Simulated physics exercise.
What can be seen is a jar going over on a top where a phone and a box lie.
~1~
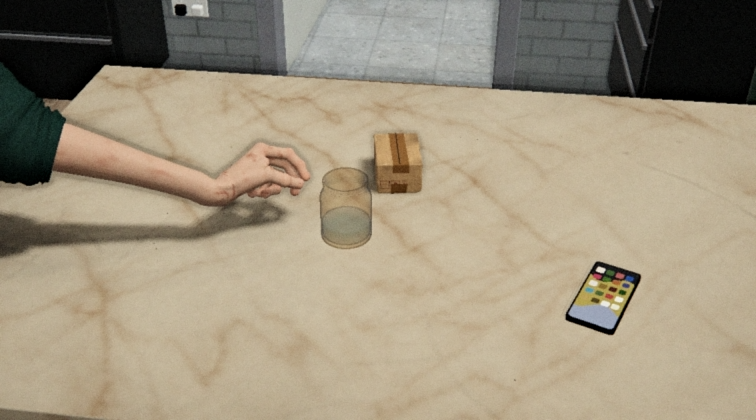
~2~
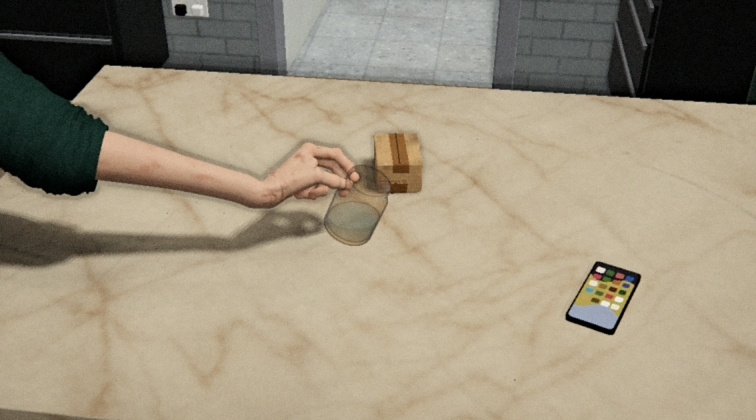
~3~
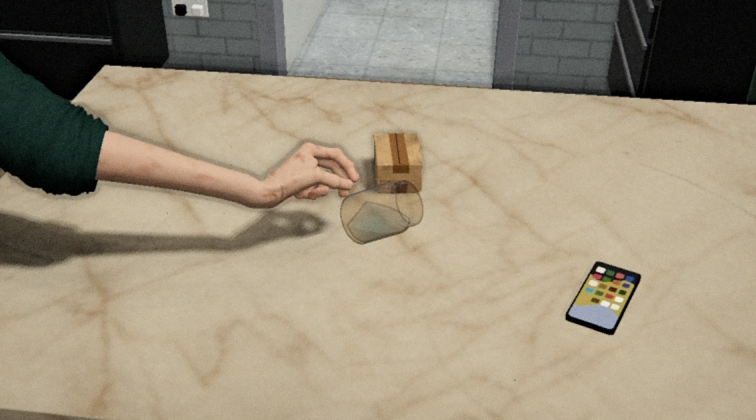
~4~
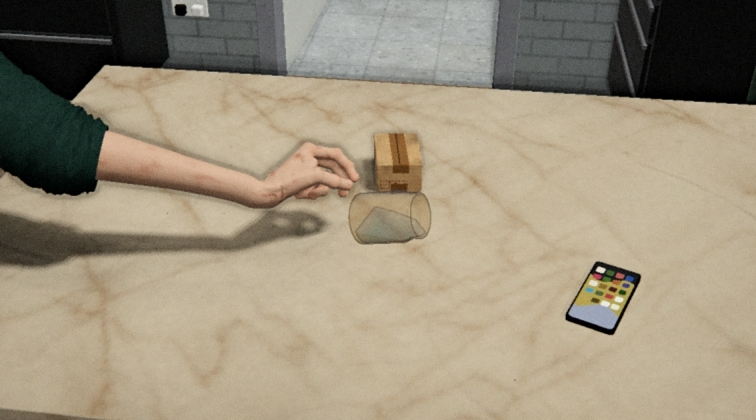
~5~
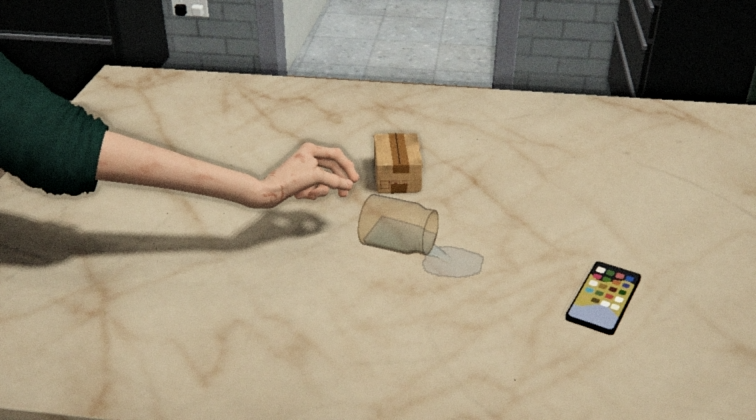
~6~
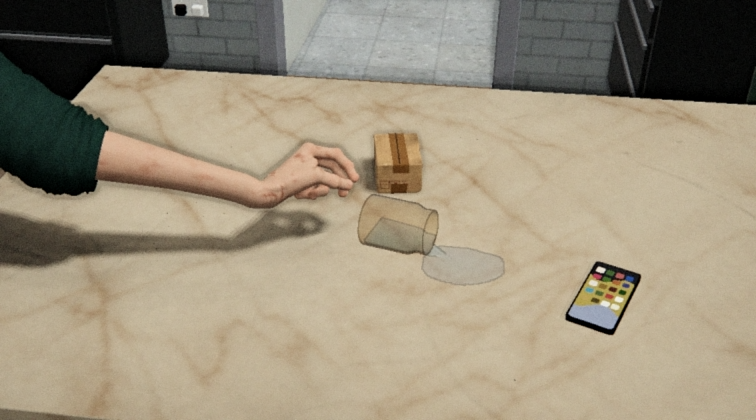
The clip opens on a marble-patterned top with an upright glass jar holding some clear liquid, a small box behind it and a phone to the right. A hand reaches in from the left and nudges the jar, which tips rightward onto its side, and liquid spills into a widening puddle.
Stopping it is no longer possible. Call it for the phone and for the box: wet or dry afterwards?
My call: The phone gets wet, the box stays dry.
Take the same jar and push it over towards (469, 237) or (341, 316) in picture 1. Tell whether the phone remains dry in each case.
In the first try it gets wet; in the second it remains untouched.
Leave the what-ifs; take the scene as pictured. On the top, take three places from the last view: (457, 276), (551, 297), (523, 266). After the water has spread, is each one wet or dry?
Going in order, the first is covered by the spill, the second covered by the spill, and the third covered by the spill.
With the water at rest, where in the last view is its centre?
Its centre lies at roughly (534, 284) in the last picture.
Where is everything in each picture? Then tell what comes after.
It stands upright; jar (346, 205) about a quarter full; phone (604, 294); box (397, 148), in the first frame.
It is being nudged; jar (359, 203) tipped 20°, in the second frame.
It is falling; jar (384, 211) tipped 60°; box (397, 148), in the third frame.
It is falling; jar (393, 217) tipped 70°; phone (604, 294), in the fourth frame.
It is down; jar (401, 226) tipped 85°; a puddle starts at (453, 262), in the fifth frame.
It is down; jar (401, 226) tipped 85°; a puddle starts at (461, 265); phone (604, 294); box (397, 148), in the sixth frame.
Next, the puddle covers about as much as a saucer; the phone is in it; the box is clear of it.
After that, the puddle covers about as much as a plate; the phone is in it; the box is clear of it.
Finally, the puddle covers about as much as a plate; the phone is in it; the box is clear of it.
